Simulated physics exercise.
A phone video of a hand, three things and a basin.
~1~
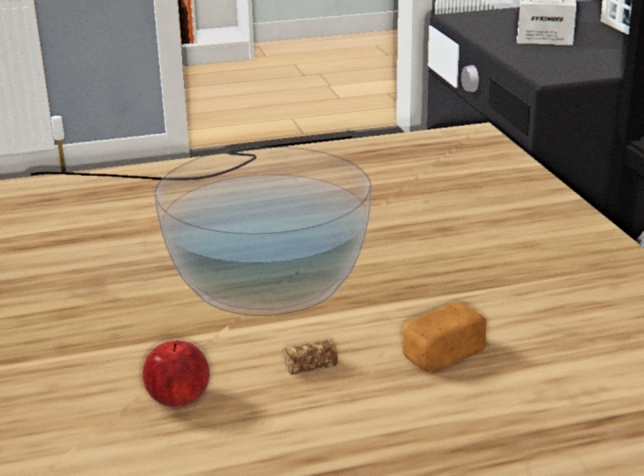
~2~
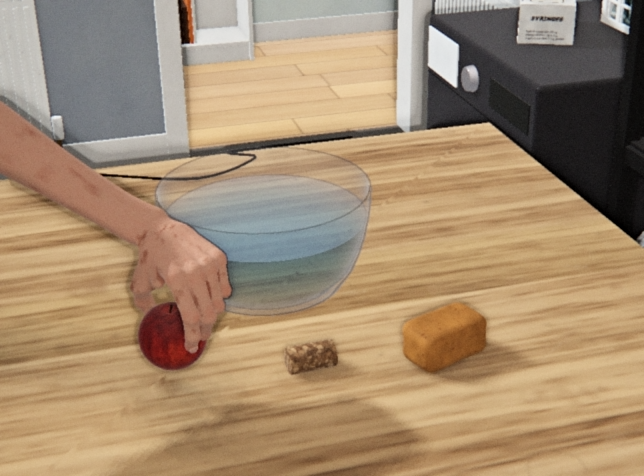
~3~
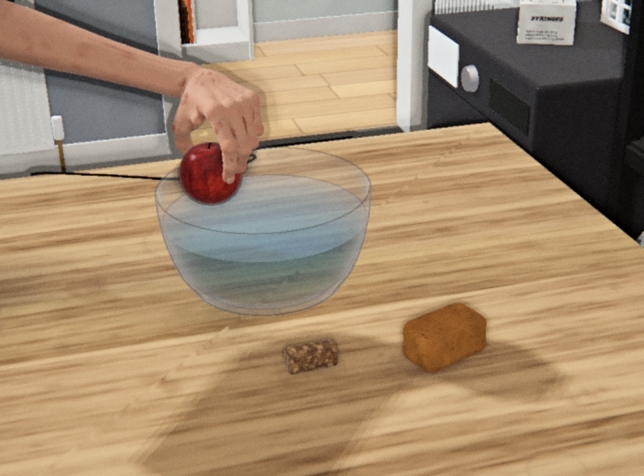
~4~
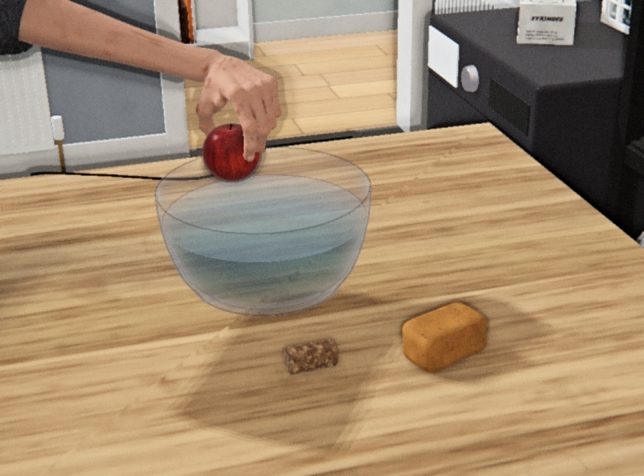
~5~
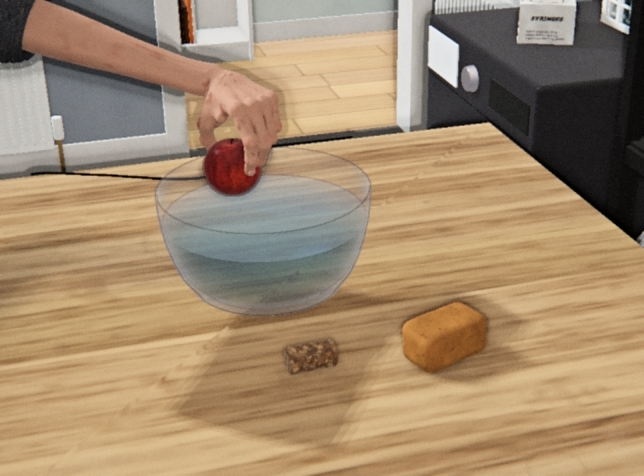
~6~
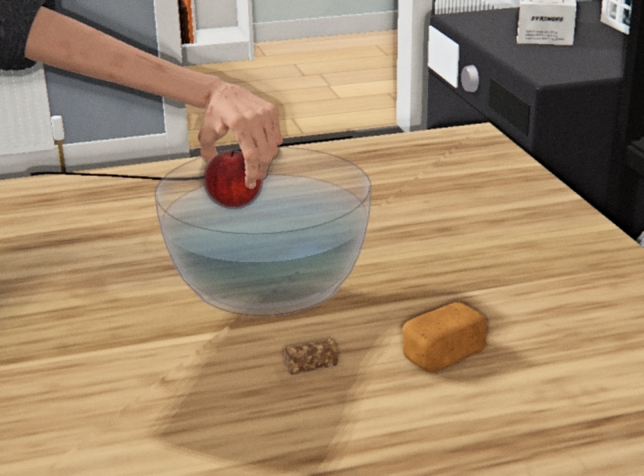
We see a red apple, a speckled cork and a bread roll before a clear basin of water on a wooden table; a hand picks up the apple, lifts it over the basin and lowers it slightly toward the water.
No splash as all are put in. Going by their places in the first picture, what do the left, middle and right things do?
Afloat; afloat; afloat.
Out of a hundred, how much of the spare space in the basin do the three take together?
Close to 12 %.
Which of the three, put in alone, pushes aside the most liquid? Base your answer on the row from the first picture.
Go with the item at far left.
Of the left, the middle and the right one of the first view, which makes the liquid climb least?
Lab note: The centre position.
Soon after, the apple floats.
Later, the cork floats.
In the end, the bread roll floats; afloat, apple, cork and bread roll.
